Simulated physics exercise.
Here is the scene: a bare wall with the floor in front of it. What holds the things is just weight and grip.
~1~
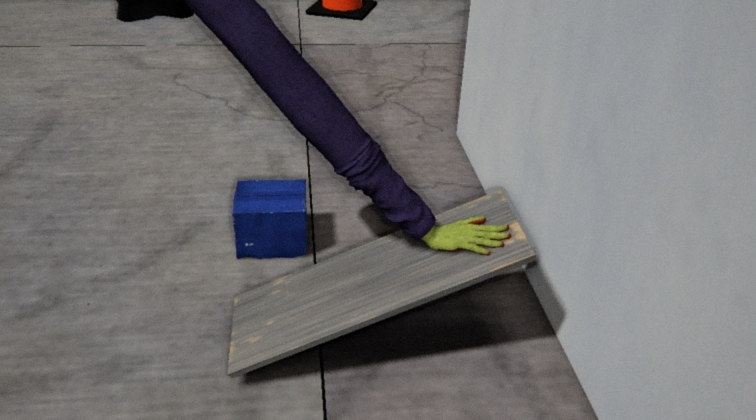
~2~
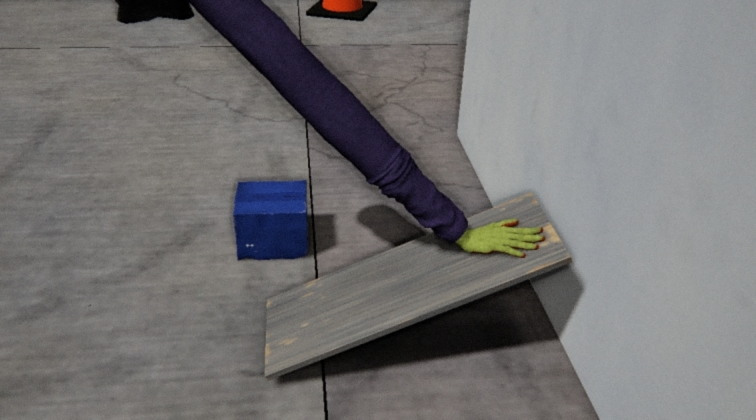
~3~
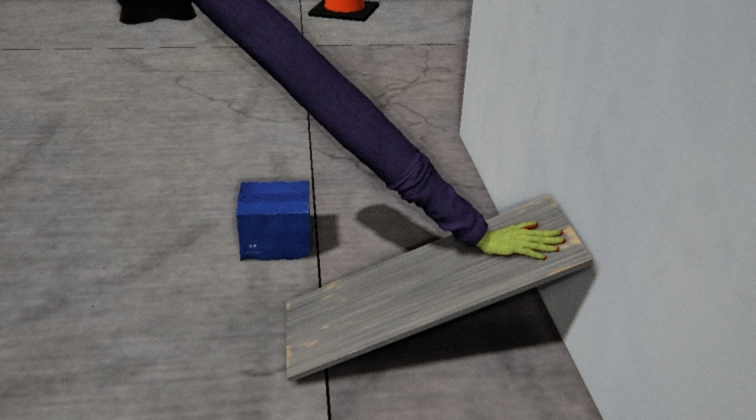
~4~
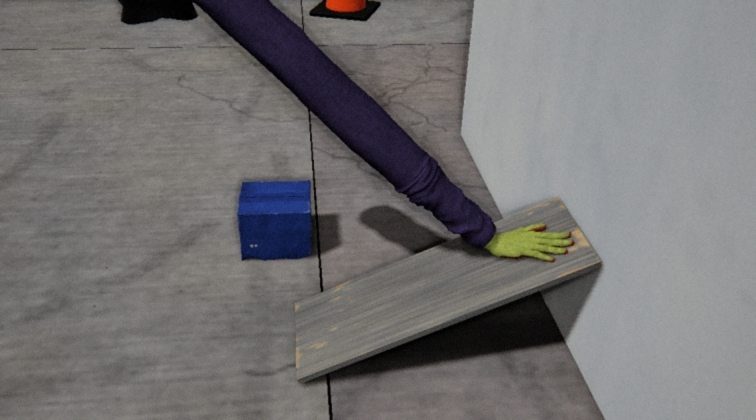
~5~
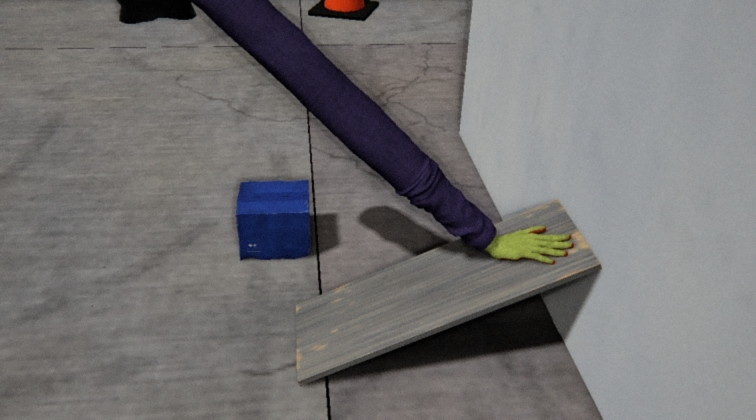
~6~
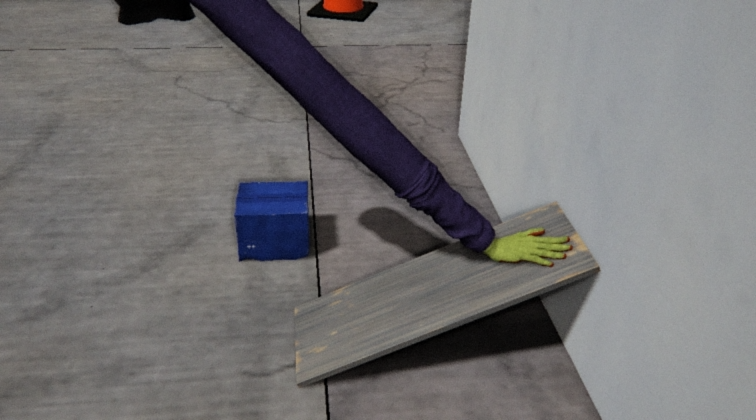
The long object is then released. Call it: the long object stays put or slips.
Slips.
Then, 0.30 s on from there, grey board leaning 17° more than when let go near (419, 324).
Then, 0.50 s on from there, grey board leaning 24° more than when let go near (415, 337).
In the end, moved from the start, grey board; blue box unmoved. At the end, from the last picture's camera, grey board near (415, 337). The board slides down.
